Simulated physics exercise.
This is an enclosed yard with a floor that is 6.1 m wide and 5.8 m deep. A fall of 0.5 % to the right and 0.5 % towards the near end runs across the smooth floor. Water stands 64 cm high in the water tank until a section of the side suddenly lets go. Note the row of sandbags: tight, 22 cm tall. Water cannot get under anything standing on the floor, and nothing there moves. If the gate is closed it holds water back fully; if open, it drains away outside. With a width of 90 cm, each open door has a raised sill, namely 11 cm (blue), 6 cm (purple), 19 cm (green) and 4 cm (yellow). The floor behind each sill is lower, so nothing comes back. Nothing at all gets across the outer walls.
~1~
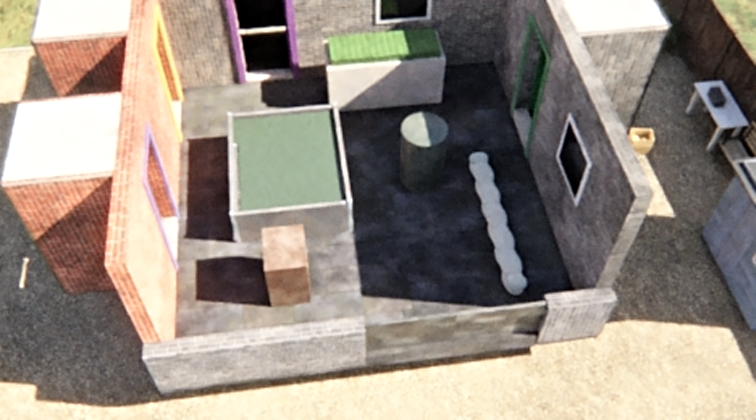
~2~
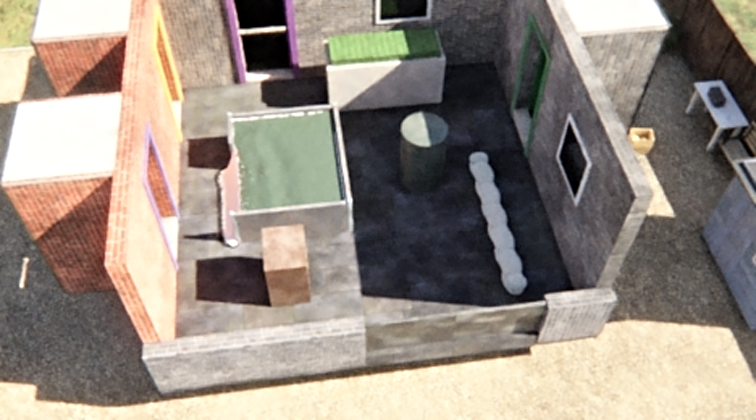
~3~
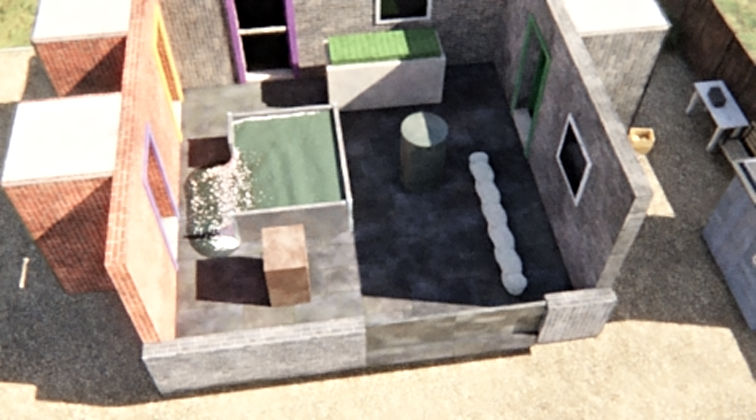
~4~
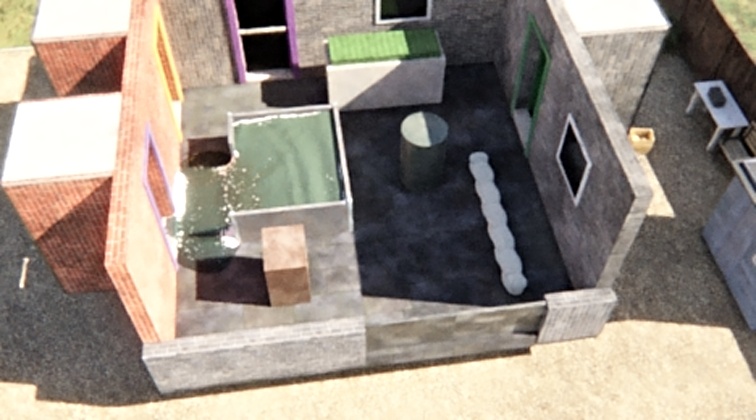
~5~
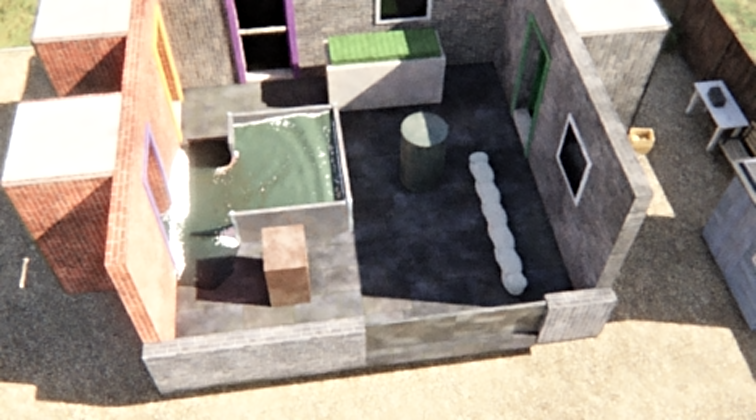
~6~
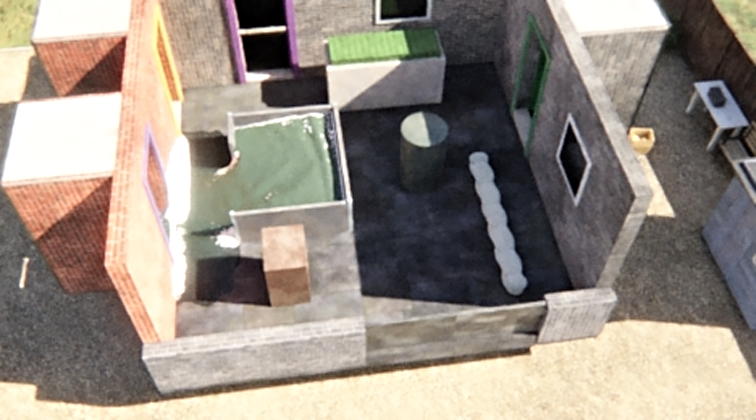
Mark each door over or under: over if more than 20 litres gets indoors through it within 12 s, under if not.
Blue door: Over, purple door: Over, green door: Under, yellow door: Over.
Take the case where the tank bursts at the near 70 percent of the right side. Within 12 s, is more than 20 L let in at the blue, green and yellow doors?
So blue ends up short of it, green short of it, yellow past the limit.
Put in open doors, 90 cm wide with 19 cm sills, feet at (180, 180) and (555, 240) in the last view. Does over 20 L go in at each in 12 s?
In the order given, higher then lower.
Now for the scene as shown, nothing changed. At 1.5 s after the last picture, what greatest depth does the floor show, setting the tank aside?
It tops out at some 36 cm.
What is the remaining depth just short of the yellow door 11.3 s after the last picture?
The depth there is around 5.5 cm.
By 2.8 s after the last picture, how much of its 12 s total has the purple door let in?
Around 60 percent.
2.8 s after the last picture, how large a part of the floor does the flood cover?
Covered: Roughly 50 per cent.
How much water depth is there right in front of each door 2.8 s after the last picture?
In cm: Blue 19, purple 11, green 0, yellow 9.
Then, 0.7 s after the last picture water covers 20 % of the floor and is deepest (45 cm) near (179, 208); blue door 38 cm at the sill, 150 L in, purple door not reached, green door not reached, yellow door 7 cm at the sill, 0 L in.
Then, 1.5 s after the last picture water covers 30 % of the floor and is deepest (36 cm) near (175, 353); blue door 30 cm at the sill, 294 L in, purple door 12 cm at the sill, 1 L in, green door not reached, yellow door 6 cm at the sill, 3 L in.
Then, 2.8 s after the last picture water covers 50 % of the floor and is deepest (24 cm) near (174, 365); blue door 19 cm at the sill, 381 L in, purple door 11 cm at the sill, 26 L in, green door not reached, yellow door 9 cm at the sill, 11 L in.
Then, 6.3 s after the last picture water covers 85 % of the floor and is deepest (14 cm) near (574, 316); blue door 9 cm at the sill, 408 L in, purple door 7 cm at the sill, 41 L in, green door 2 cm at the sill, 0 L in, yellow door 10 cm at the sill, 58 L in.
Then, 11.3 s after the last picture water covers 95 % of the floor and is deepest (10 cm) near (494, 176); blue door 5 cm at the sill, 408 L in, purple door 5 cm at the sill, 44 L in, green door 7 cm at the sill, 0 L in, yellow door 5 cm at the sill, 95 L in.
